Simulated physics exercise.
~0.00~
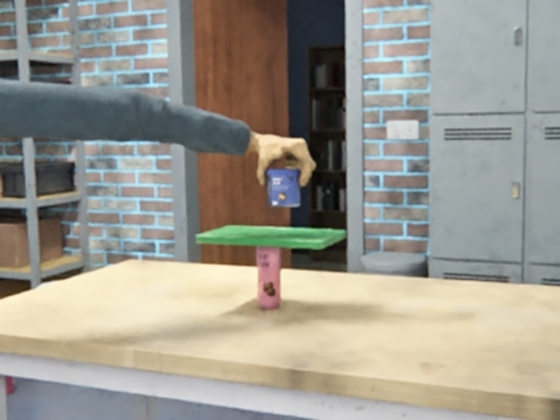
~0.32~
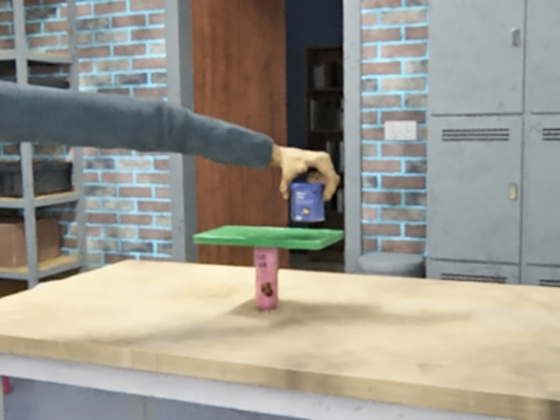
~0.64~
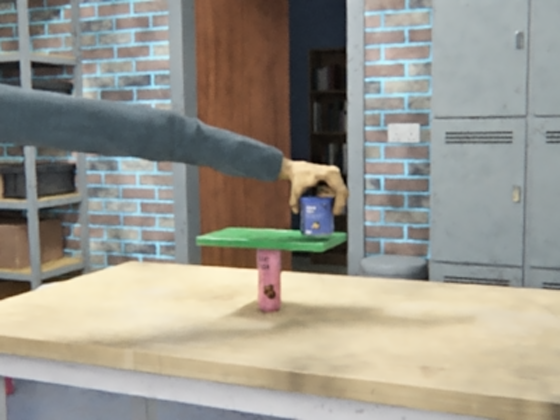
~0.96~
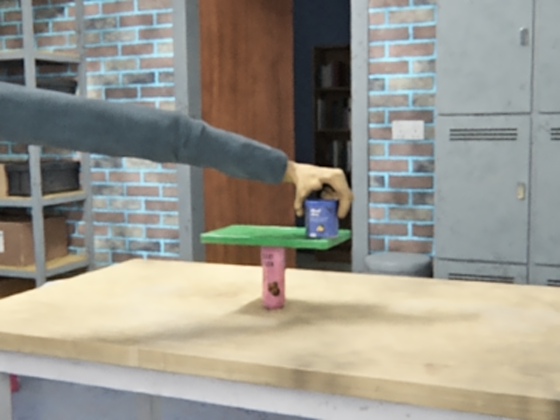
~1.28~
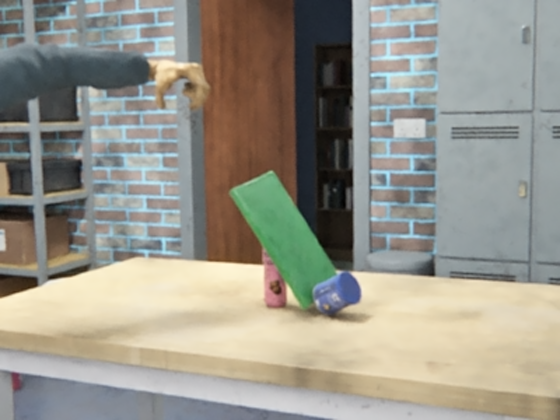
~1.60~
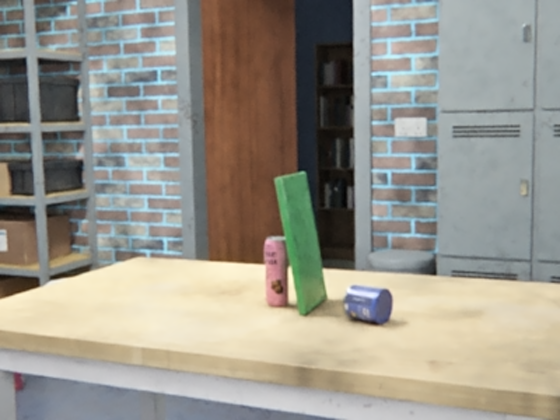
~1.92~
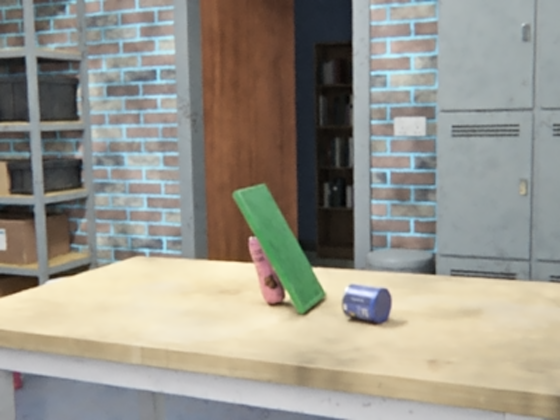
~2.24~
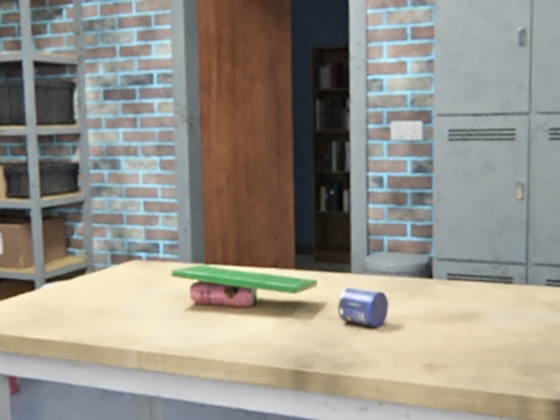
A hand sets a blue tin on a green lid's right side, and the stack collapses.
